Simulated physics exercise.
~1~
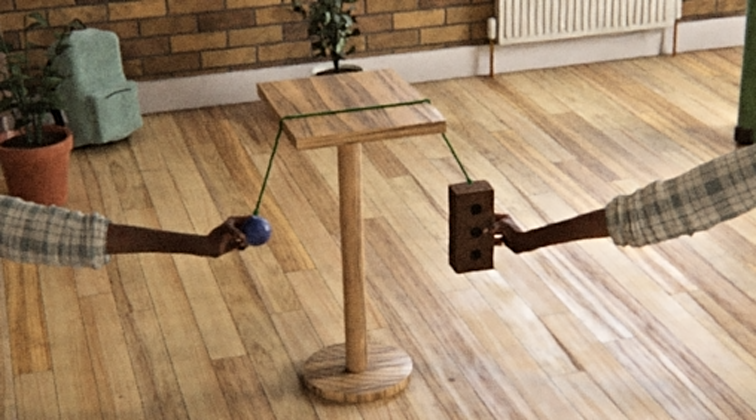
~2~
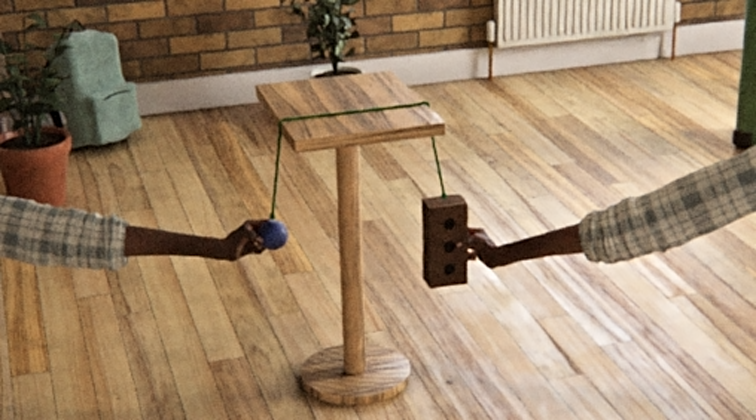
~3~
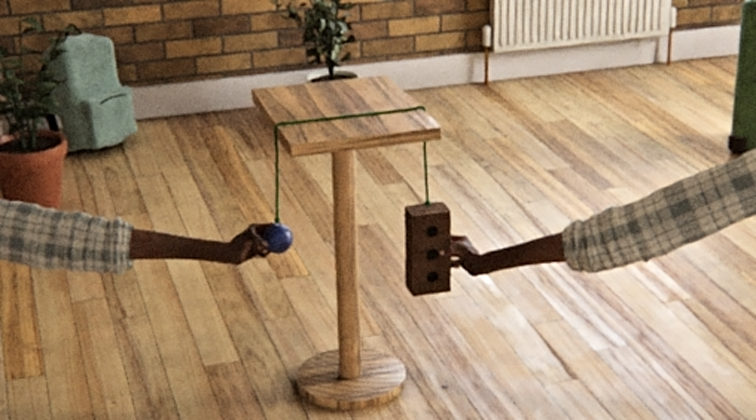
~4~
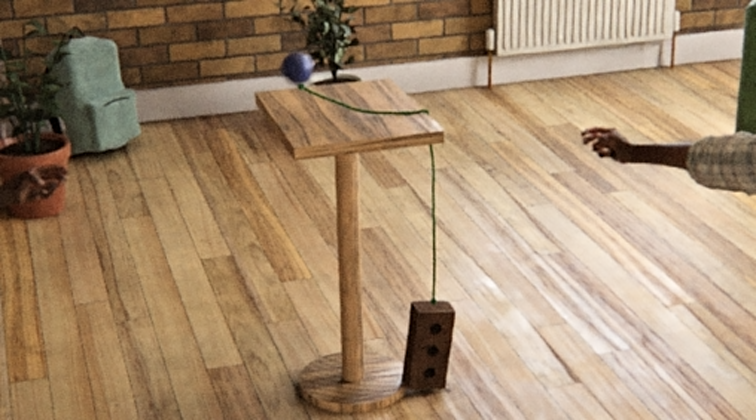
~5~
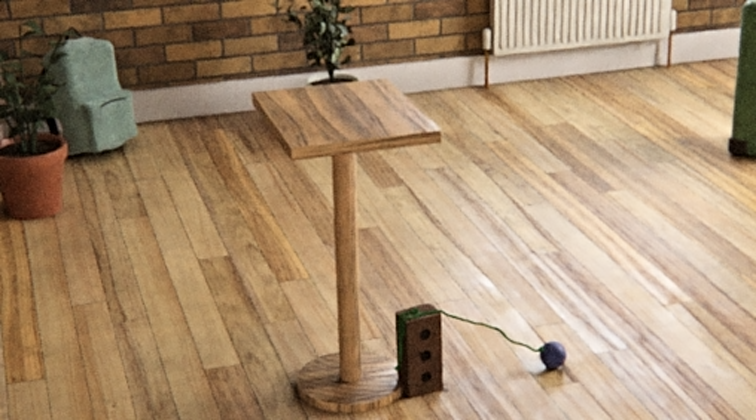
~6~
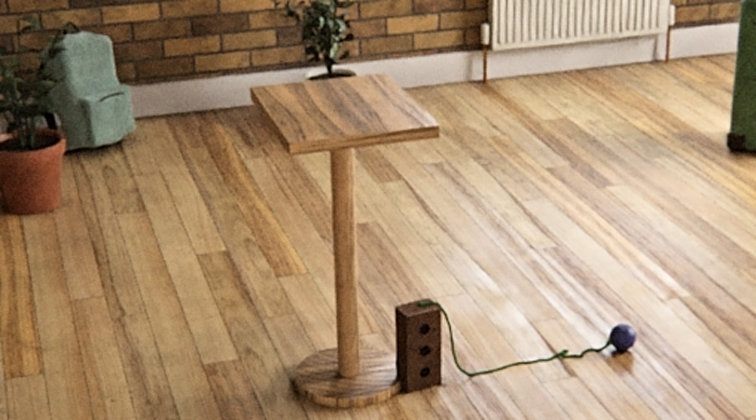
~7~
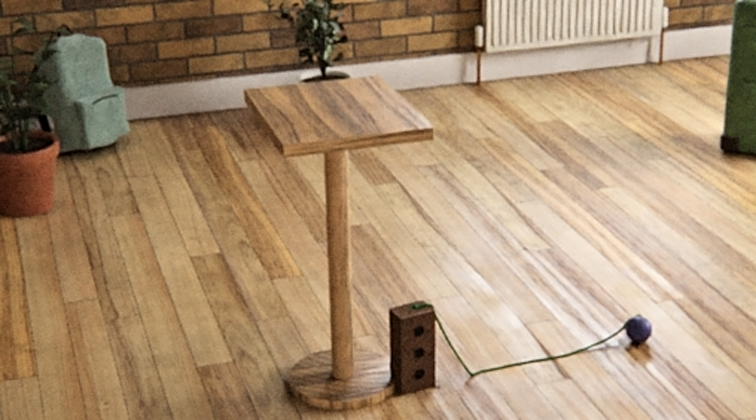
A green shoelace lies across a square wooden side table, with a blue ball held by a hand on the left and a dark brick with three holes held by a hand on the right. The hands bring both loads inward until the lace hangs nearly straight down each side. Then they let go and draw back, and the brick drops to the floor beside the table's base while the ball is pulled up above the tabletop. The ball and lace come down on the right, and the ball rolls farther right. It ends on the floor, the lace trailing to the upright brick.
